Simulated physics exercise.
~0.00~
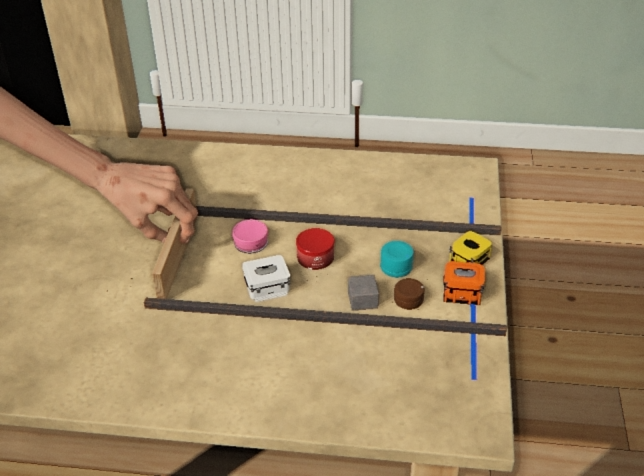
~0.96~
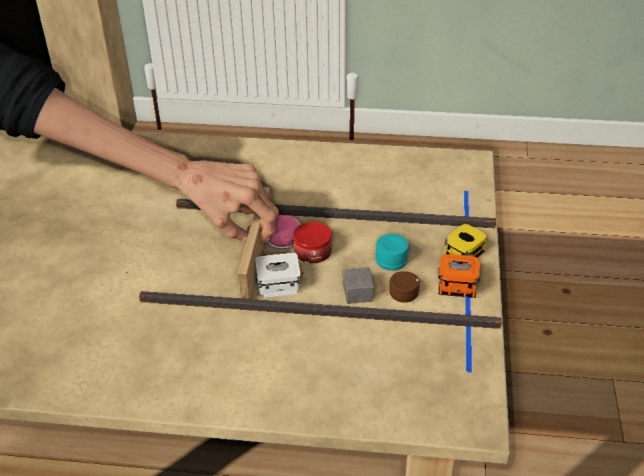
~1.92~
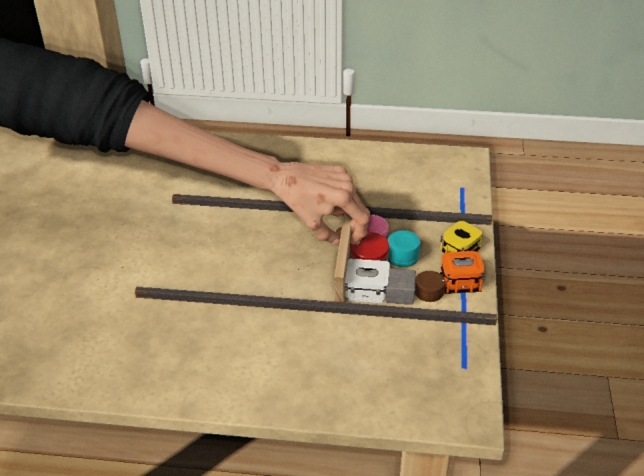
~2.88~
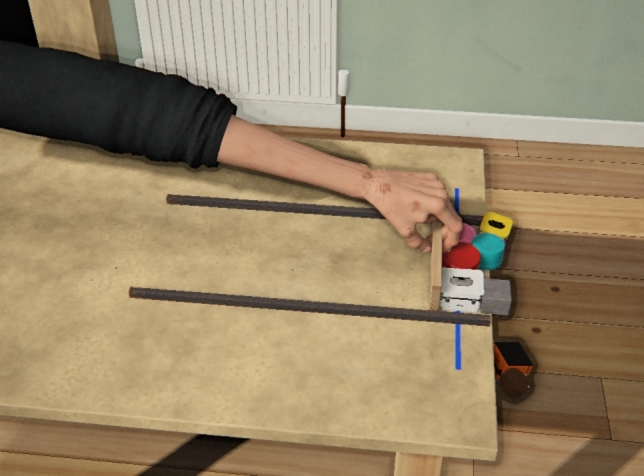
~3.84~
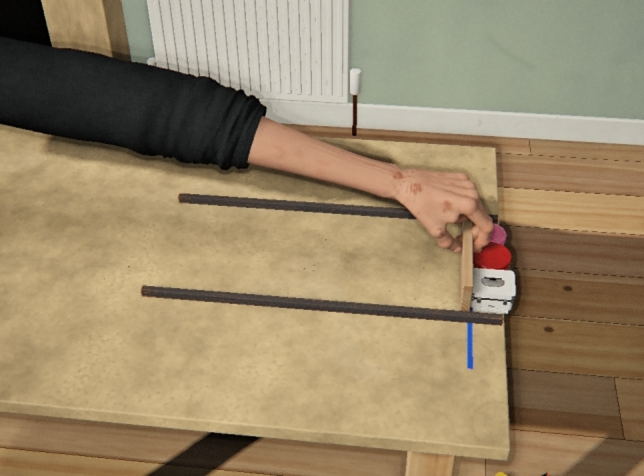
A hand sliding an upright board rightward between two rails, pushing small blocks, lids and cases together and several over the table's edge.
